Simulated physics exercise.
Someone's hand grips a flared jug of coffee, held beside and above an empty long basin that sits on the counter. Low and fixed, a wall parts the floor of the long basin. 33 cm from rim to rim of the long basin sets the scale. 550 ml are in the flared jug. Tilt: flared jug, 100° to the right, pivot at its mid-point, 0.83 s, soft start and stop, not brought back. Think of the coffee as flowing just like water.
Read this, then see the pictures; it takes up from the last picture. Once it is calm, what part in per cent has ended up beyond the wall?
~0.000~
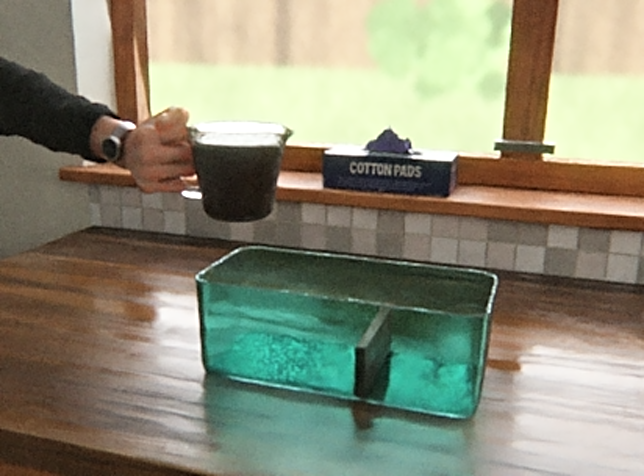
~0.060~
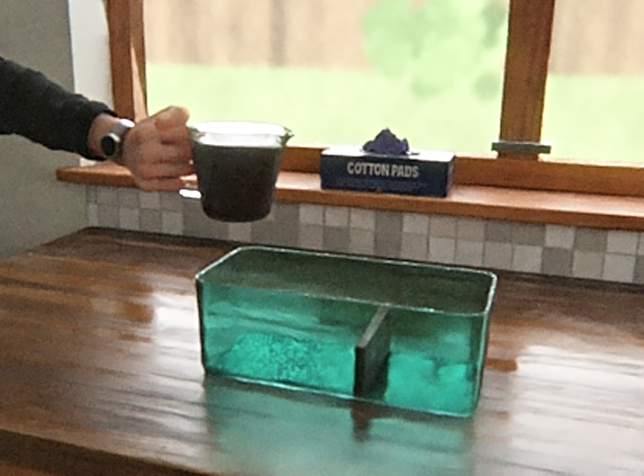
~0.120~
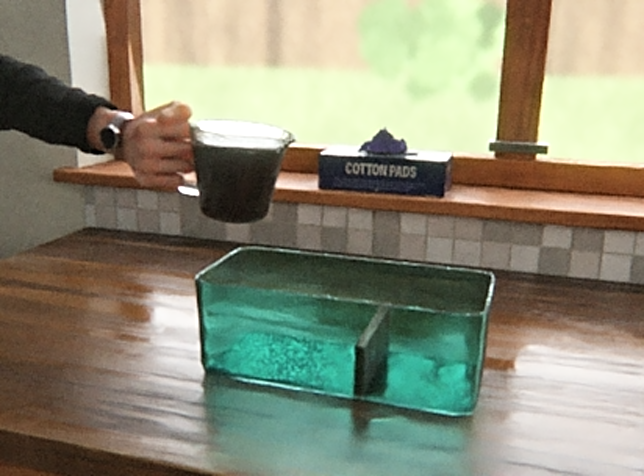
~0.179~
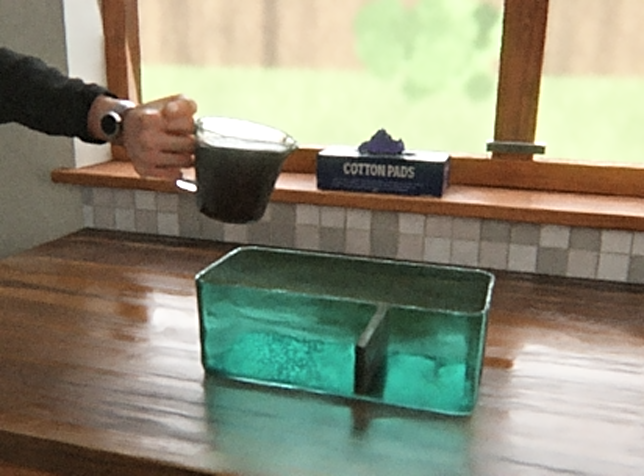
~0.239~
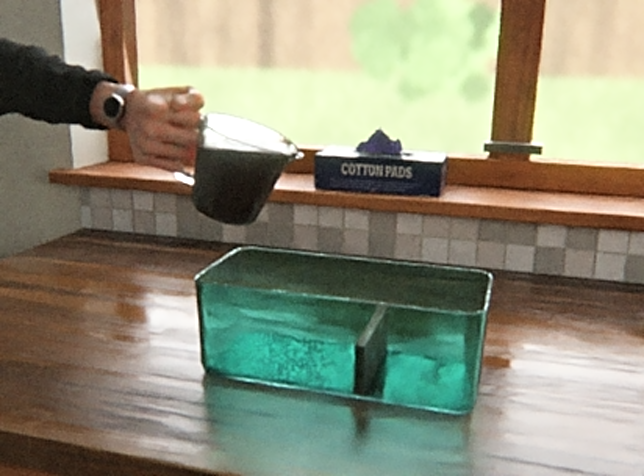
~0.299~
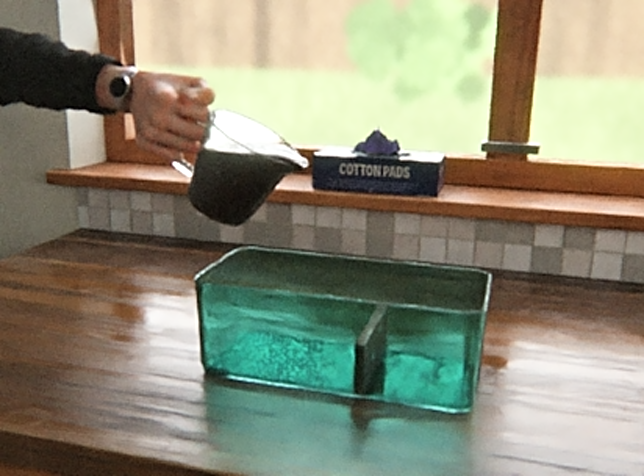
About 4 per cent ends up there.
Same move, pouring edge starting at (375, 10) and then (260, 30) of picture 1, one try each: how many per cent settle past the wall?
The first try gives around 80 percent, the second around 5 percent.
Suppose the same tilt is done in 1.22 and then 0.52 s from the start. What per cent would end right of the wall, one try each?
0 then 5 %.
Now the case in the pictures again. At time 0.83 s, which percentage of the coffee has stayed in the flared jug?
Close to 9 percent of the whole amount.
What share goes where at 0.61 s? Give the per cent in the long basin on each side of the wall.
Around 26 on the left and around 0 on the right.
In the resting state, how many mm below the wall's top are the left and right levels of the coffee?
Left: Roughly 40 mm; right: Roughly 58 mm.
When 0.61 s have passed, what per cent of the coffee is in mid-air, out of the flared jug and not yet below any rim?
My guess is roughly 22 %.
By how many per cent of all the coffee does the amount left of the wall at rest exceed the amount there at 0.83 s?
That is roughly 14 in a hundred of the whole.
Then, 0.61 s in, the tilt is 83° and 51 per cent is still to pour, 27 is left of the wall and 0 right of it.
Then, 0.83 s in, the tilt is 100° and 9 per cent is still to pour, 82 is left of the wall and 1 right of it.
Then, 1.07 s in, the tilt is 100° and 0 per cent is still to pour, 94 is left of the wall and 3 right of it.
Then, 1.33 s in, the tilt is 100° and 0 per cent is still to pour, 95 is left of the wall and 4 right of it.
Finally, 95 per cent lies left of the wall, 4 right of it and 2 outside.
